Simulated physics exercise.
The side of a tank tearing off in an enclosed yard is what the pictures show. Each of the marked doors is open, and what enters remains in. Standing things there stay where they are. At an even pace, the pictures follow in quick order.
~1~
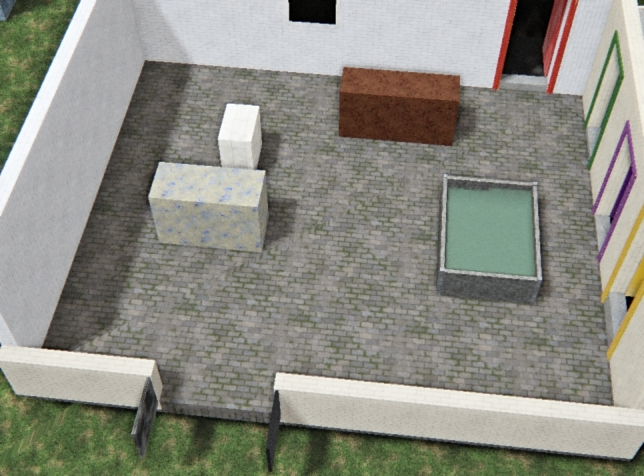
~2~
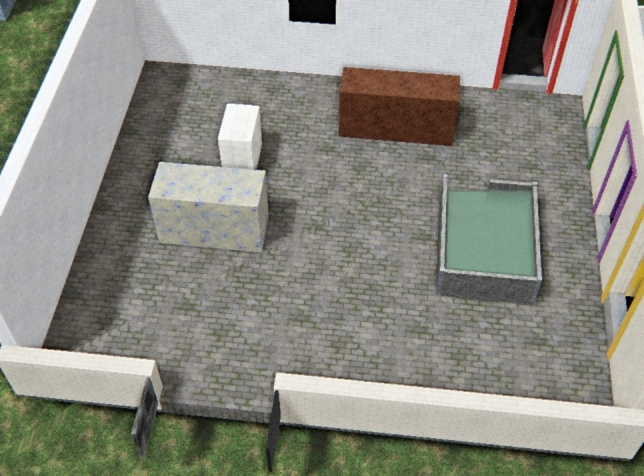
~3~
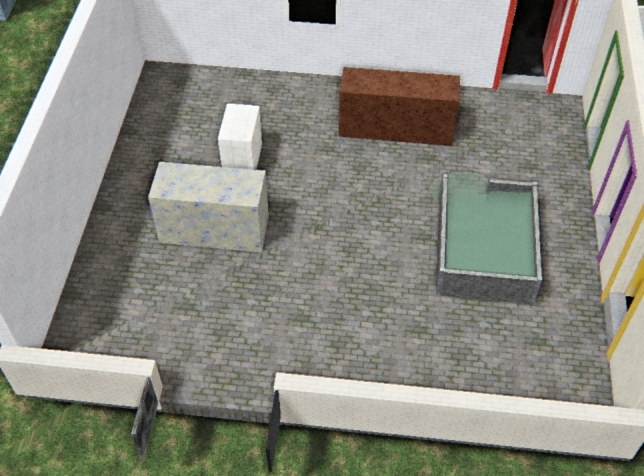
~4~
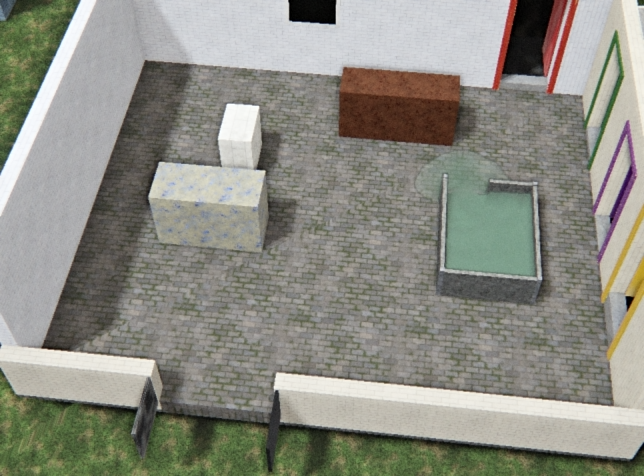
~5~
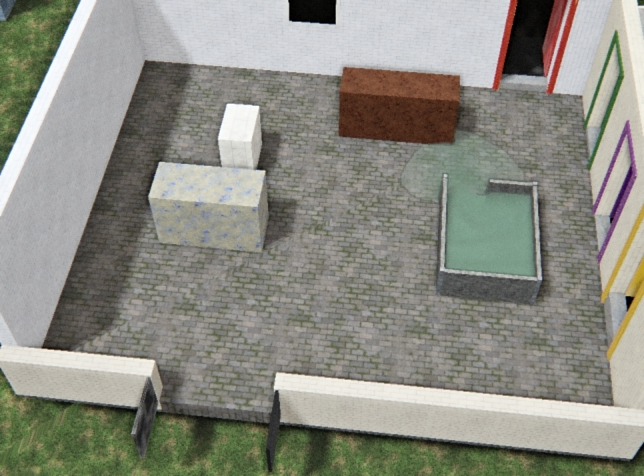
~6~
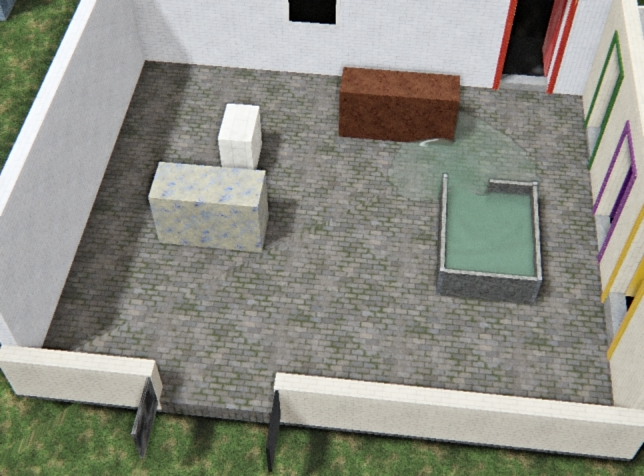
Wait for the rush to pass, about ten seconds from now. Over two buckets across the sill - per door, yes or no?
Red door no, yellow door no, purple door no, green door no.
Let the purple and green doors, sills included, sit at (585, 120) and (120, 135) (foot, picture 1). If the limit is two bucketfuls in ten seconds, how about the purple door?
The purple one overflows.
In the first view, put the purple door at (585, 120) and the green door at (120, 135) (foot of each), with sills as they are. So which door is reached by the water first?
The answer is the red door.
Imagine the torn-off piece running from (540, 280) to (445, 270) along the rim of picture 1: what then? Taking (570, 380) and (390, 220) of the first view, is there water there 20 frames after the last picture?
In the order asked: Inundated, then unwetted.
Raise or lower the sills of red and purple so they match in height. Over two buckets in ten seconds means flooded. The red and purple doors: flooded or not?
Put simply, the red door admits more; the purple door admits less.
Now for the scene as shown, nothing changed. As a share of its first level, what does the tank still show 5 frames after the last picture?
Estimate: Around 72 %.
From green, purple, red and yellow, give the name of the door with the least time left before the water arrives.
The one in red comes first.
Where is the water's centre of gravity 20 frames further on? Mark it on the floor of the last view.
The centre of mass sits at about (455, 190).
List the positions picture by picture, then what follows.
The first frame shows the open tank at (490, 229) is whole and still.
In the second frame, the front is at a hidden place, out from the gap on the open tank's far side.
In the third frame, the front is at (478, 177), out from the gap on the open tank's far side.
In the fourth frame, the front is at (468, 154), out from the gap on the open tank's far side.
In the fifth frame, water pours out on the open tank's far side and has run to (455, 133).
In the sixth frame, water pours out on the open tank's far side and has run to a hidden place.
A moment on, water covers 10 % of the floor; the red door wet at the sill, nothing in, the yellow door not reached, the purple door not reached, the green door not reached.
Next, water covers 15 % of the floor; the red door wet at the sill, nothing in, the yellow door not reached, the purple door not reached, the green door wet at the sill, nothing in.
Then, water covers 25 % of the floor; the red door under two buckets in, the yellow door not reached, the purple door not reached, the green door wet at the sill, nothing in.
Later, water covers 45 % of the floor; the red door under two buckets in, the yellow door wet at the sill, nothing in, the purple door wet at the sill, nothing in, the green door wet at the sill, nothing in.
In the end, water covers 60 % of the floor; the red door under two buckets in, the yellow door wet at the sill, nothing in, the purple door wet at the sill, nothing in, the green door wet at the sill, nothing in.
